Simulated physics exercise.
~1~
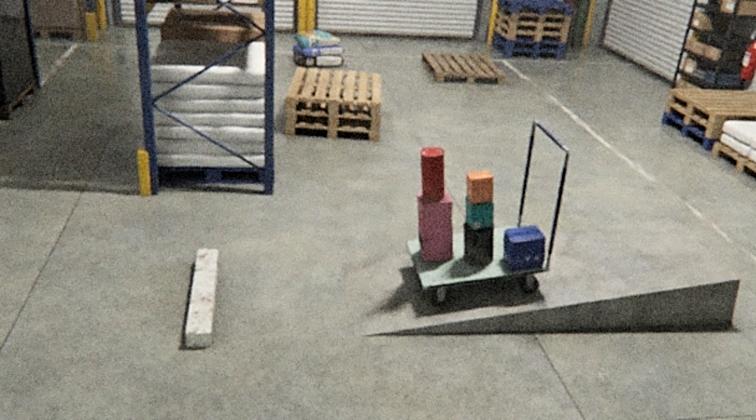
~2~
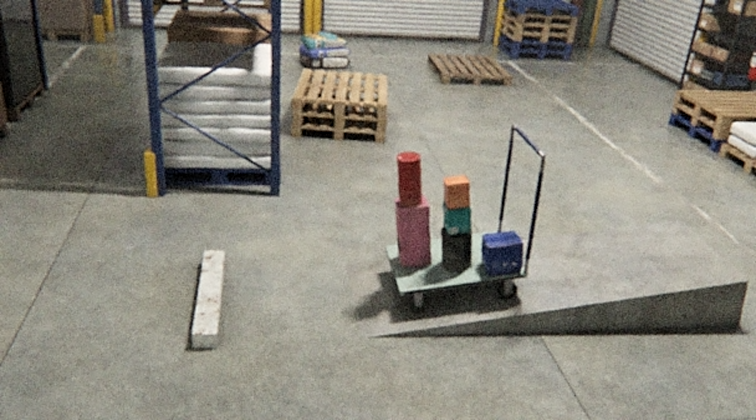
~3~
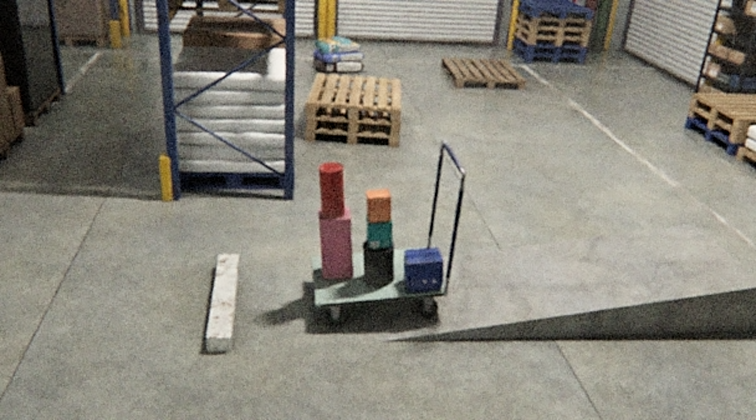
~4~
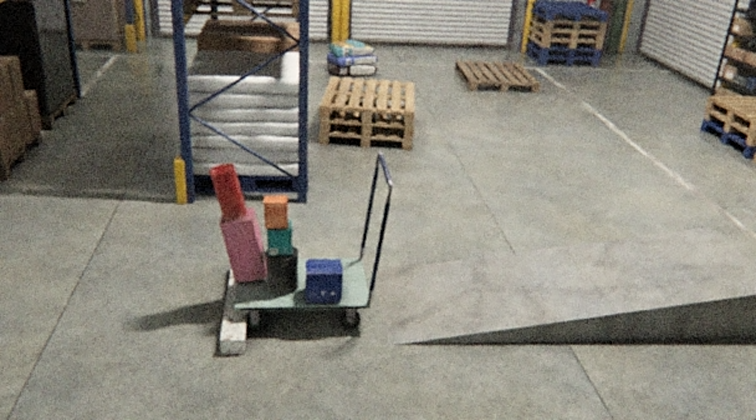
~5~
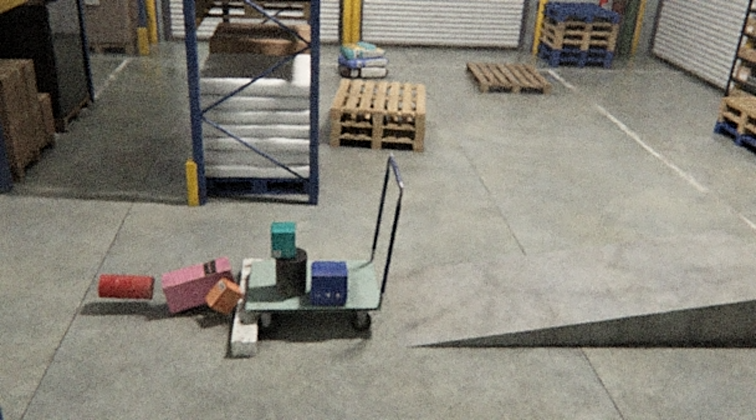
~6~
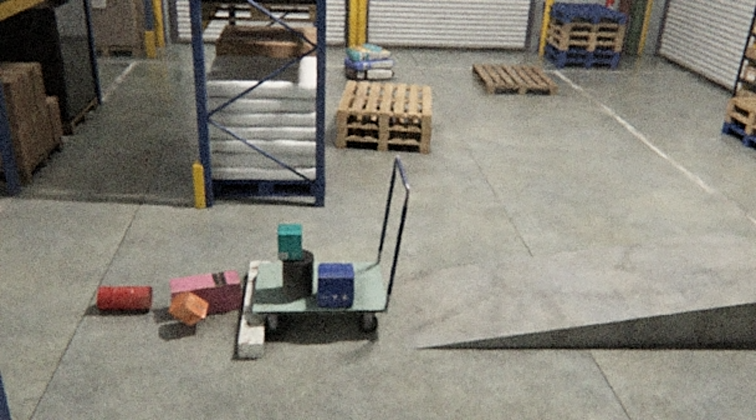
In this clip, a trolley carrying stacked boxes and containers rolls left off a ramp across a warehouse floor and stops at a low kerb, where the red canister, pink box and orange box topple onto the ground beyond, while the black pail, turquoise parcel and blue parcel remain aboard.
